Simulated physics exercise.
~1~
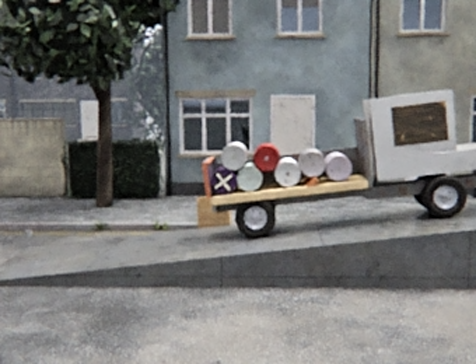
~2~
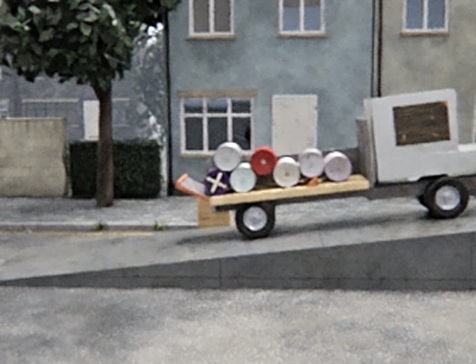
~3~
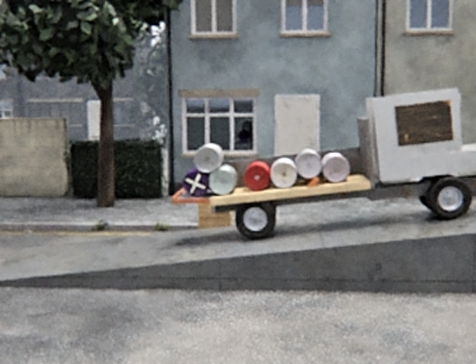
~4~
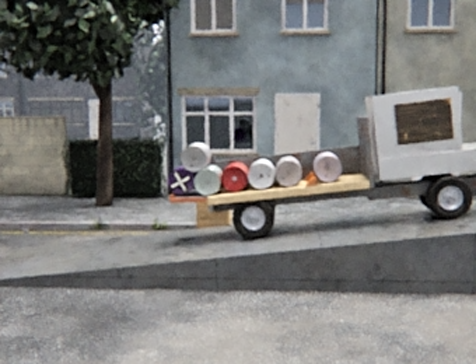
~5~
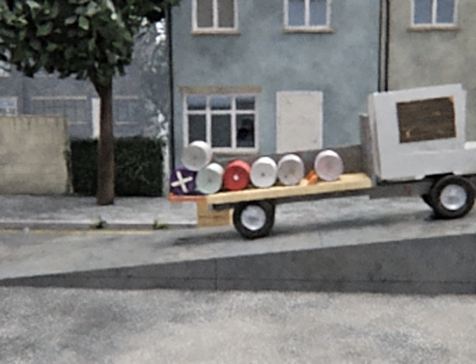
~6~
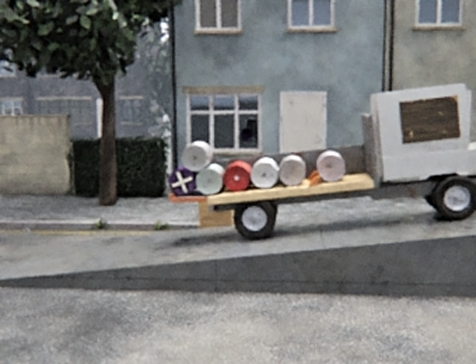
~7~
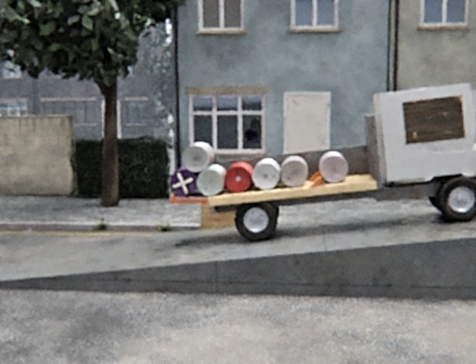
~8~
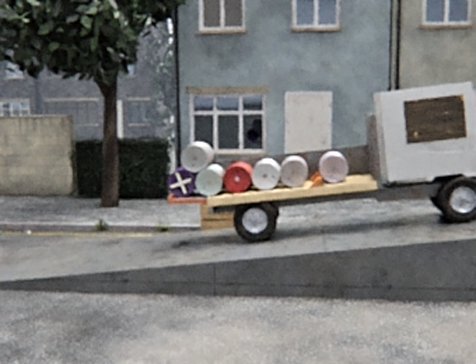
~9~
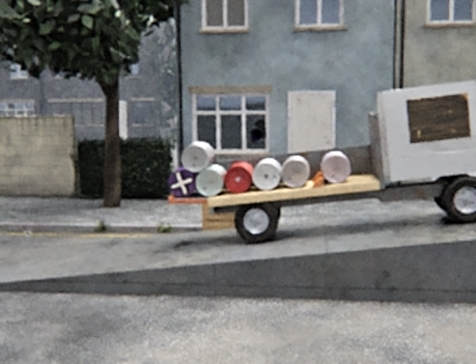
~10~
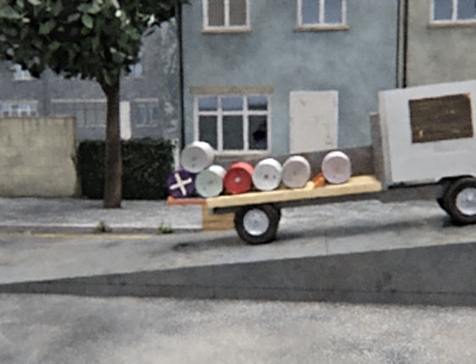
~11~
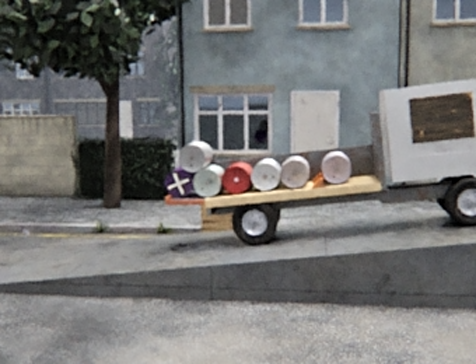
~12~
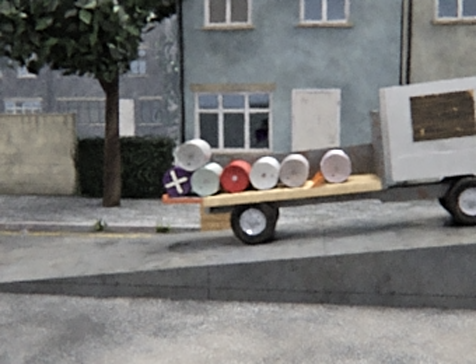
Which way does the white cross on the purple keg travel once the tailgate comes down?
It travels to the left, turning as the purple keg rolls onto the lowered tailgate.
To begin with, a white pick-up stands nose-up on a ramp in front of a row of houses, with pale, red and purple kegs heaped against the raised tailgate at the left end of its bed. The tailgate swings down to the left, and the kegs begin rolling after it. The purple one, marked with a white cross, rolls onto the lowered gate, while the red one drops down among the pale ones on the bed. They soon come to rest in a line, with one pale keg perched on top near the left end. None falls out.
